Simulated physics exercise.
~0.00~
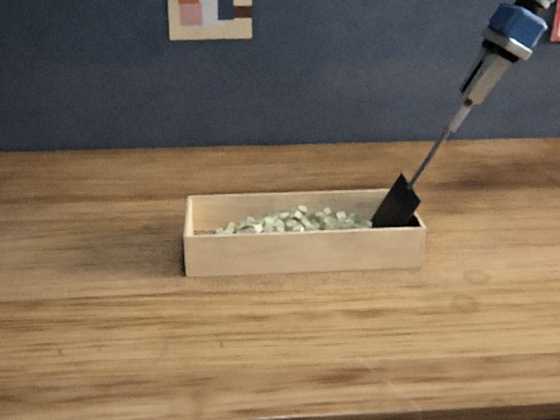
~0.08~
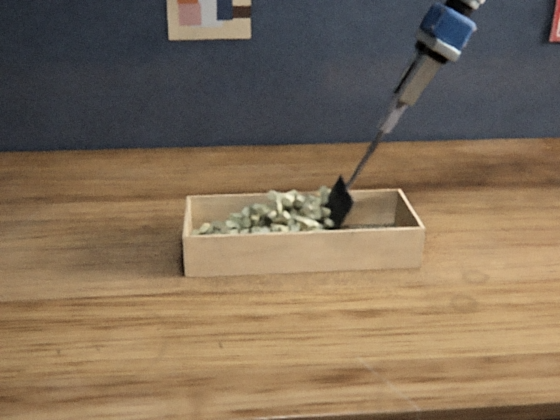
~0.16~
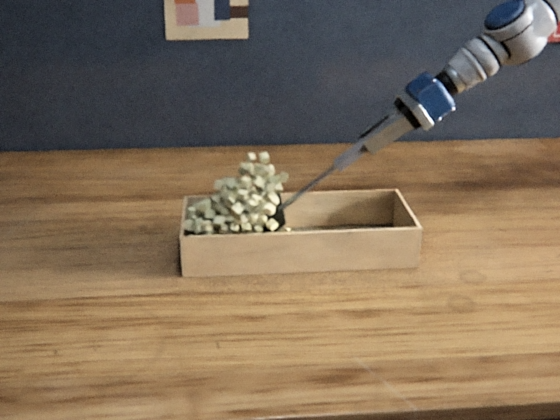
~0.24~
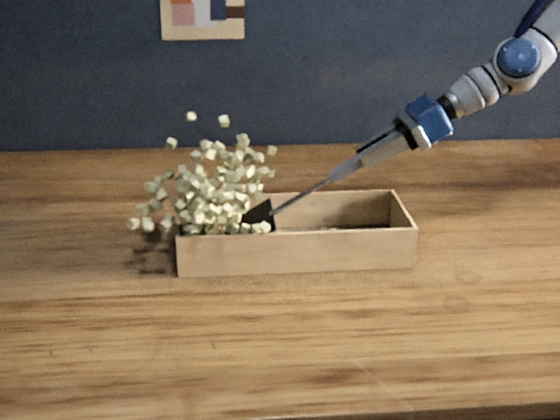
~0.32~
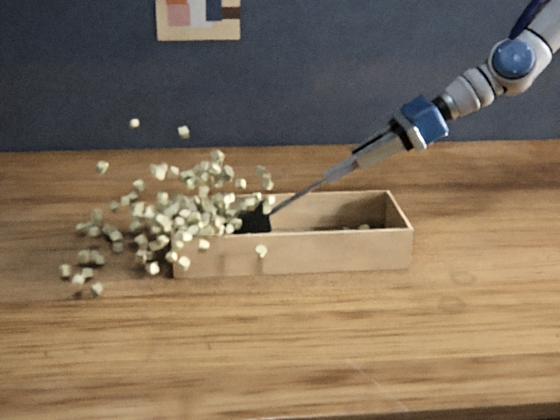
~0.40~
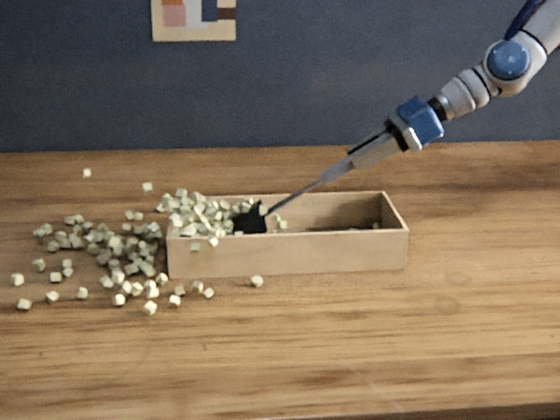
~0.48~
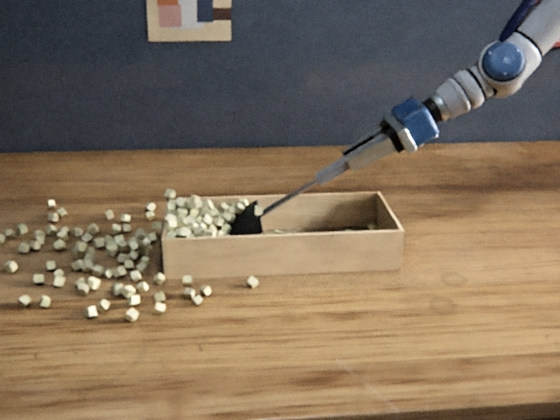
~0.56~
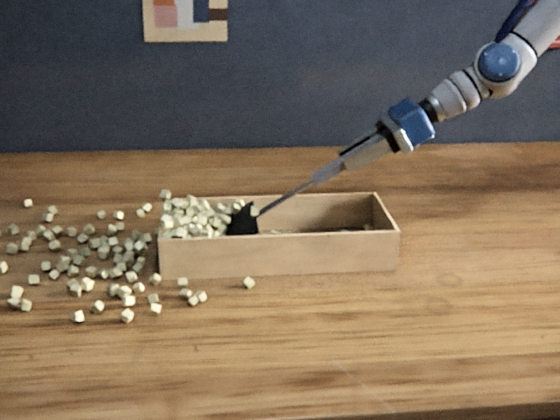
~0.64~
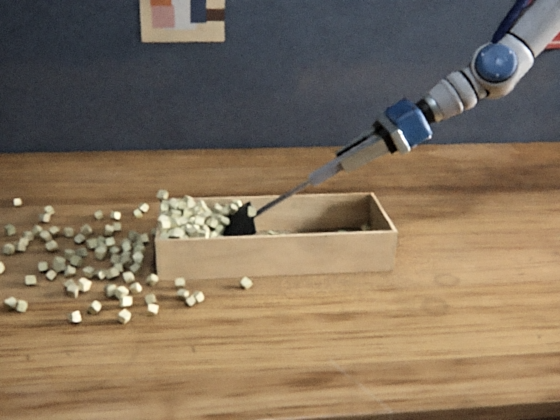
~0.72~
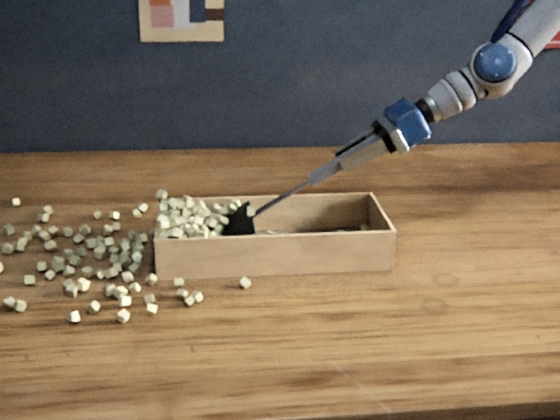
A robot arm holding a dark turner swept a load of pale little cubes leftward through a shallow open tin, heaping them up until many flew over the end and scattered across the wooden table, while the rest stayed piled inside at the left.
